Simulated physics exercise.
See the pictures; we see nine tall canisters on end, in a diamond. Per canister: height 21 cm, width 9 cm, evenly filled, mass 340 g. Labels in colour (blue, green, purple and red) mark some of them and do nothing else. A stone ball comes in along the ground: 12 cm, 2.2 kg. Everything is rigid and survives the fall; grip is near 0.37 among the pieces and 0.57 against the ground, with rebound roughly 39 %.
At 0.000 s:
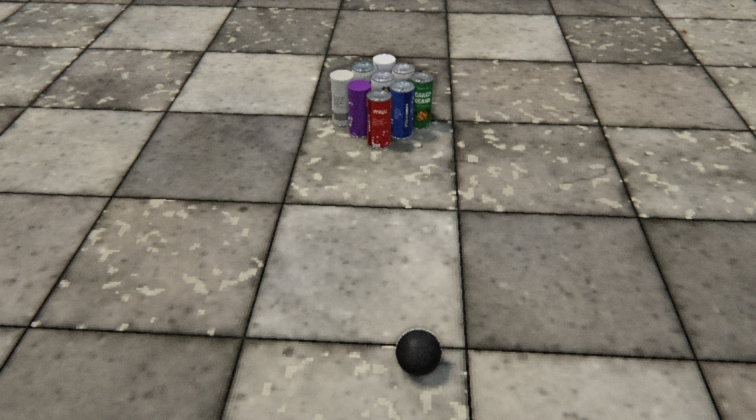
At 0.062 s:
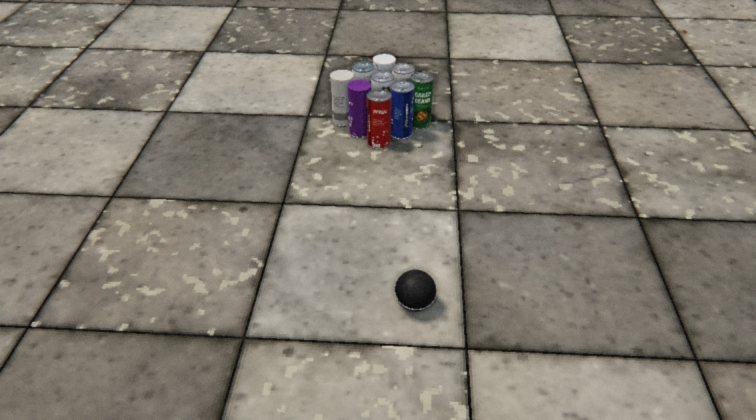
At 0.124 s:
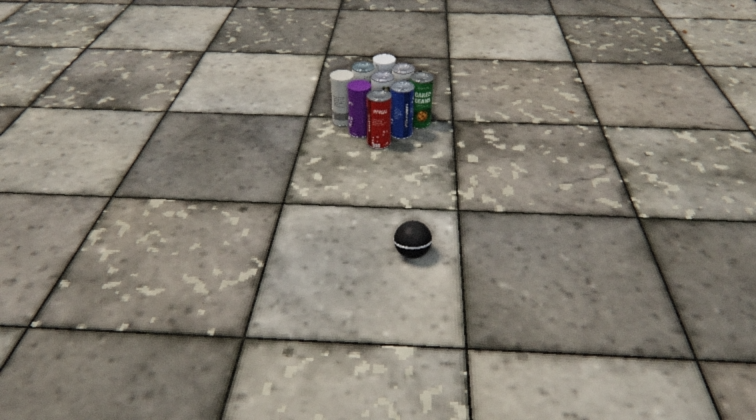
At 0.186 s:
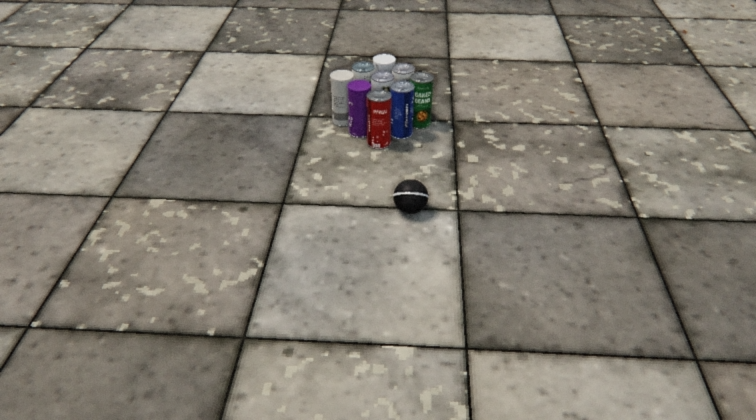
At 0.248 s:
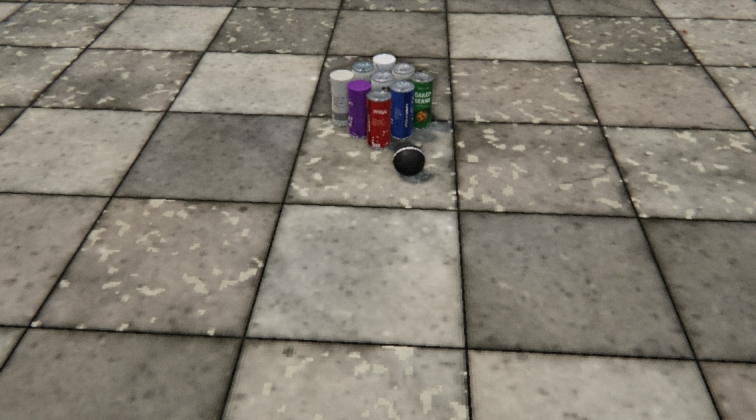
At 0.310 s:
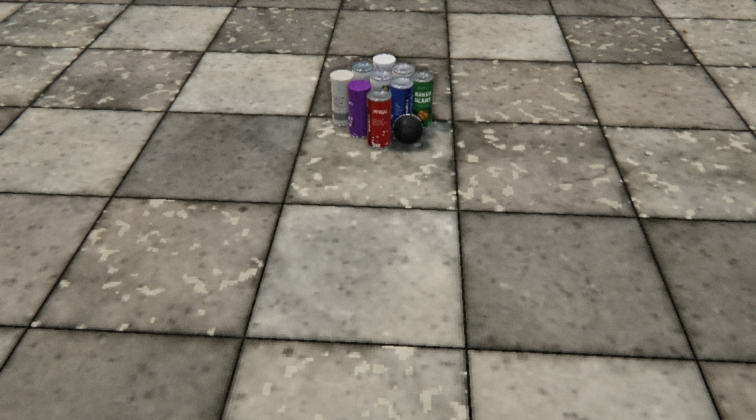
To begin with, a cluster of upright cans, including purple, red, blue and green ones, stands on a tiled floor while a black ball sits in the foreground. The ball rolls steadily away from the viewer toward them, then reaches the cluster's front right side, beside the red can, where one can shifts slightly.
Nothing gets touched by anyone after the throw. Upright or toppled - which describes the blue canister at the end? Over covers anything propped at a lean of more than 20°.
Toppled.
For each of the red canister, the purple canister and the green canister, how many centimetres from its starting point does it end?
Roughly red 0 cm, purple 0 cm, green 30 cm.
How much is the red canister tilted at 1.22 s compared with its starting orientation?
It sits at about 0 degrees.
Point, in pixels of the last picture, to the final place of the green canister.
It settles close to (466, 83) in the last view.
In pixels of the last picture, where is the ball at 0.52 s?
Location: Close to (420, 79).
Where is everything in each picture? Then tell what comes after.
In the first frame (places mark the middle of the side facing us), ball (418, 352) 1.08 m before the front row; blue canister (399, 115); purple canister (363, 114); green canister (423, 106); nothing disturbed.
The second frame shows ball (415, 290) 86 cm before the front row; blue canister (399, 115).
The third frame shows ball (413, 239) 64 cm before the front row; blue canister (399, 115).
The fourth frame shows ball (411, 197) 42 cm before the front row; blue canister (399, 115).
The fifth frame shows ball (409, 160) 20 cm before the front row; blue canister (399, 115).
The sixth frame shows ball (408, 129) in among them; green canister (423, 105); red canister (377, 125); one has shifted.
After 0.38 s, ball still moving; none of the 9 canisters over, 6 disturbed; blue canister leaning 16°; green canister leaning 5°.
After 0.52 s, ball still moving; 5 of the 9 canisters over; blue canister leaning 27°; green canister leaning 58°.
After 0.78 s, ball still moving; 6 of the 9 canisters over; blue canister lying flat; green canister lying flat.
By the end (1.4 s), ball rolling away; 6 of the 9 canisters over; blue canister lying flat; green canister lying flat; red canister unmoved. As the last picture would show them, middles, blue canister near (462, 46), green canister near (467, 83).
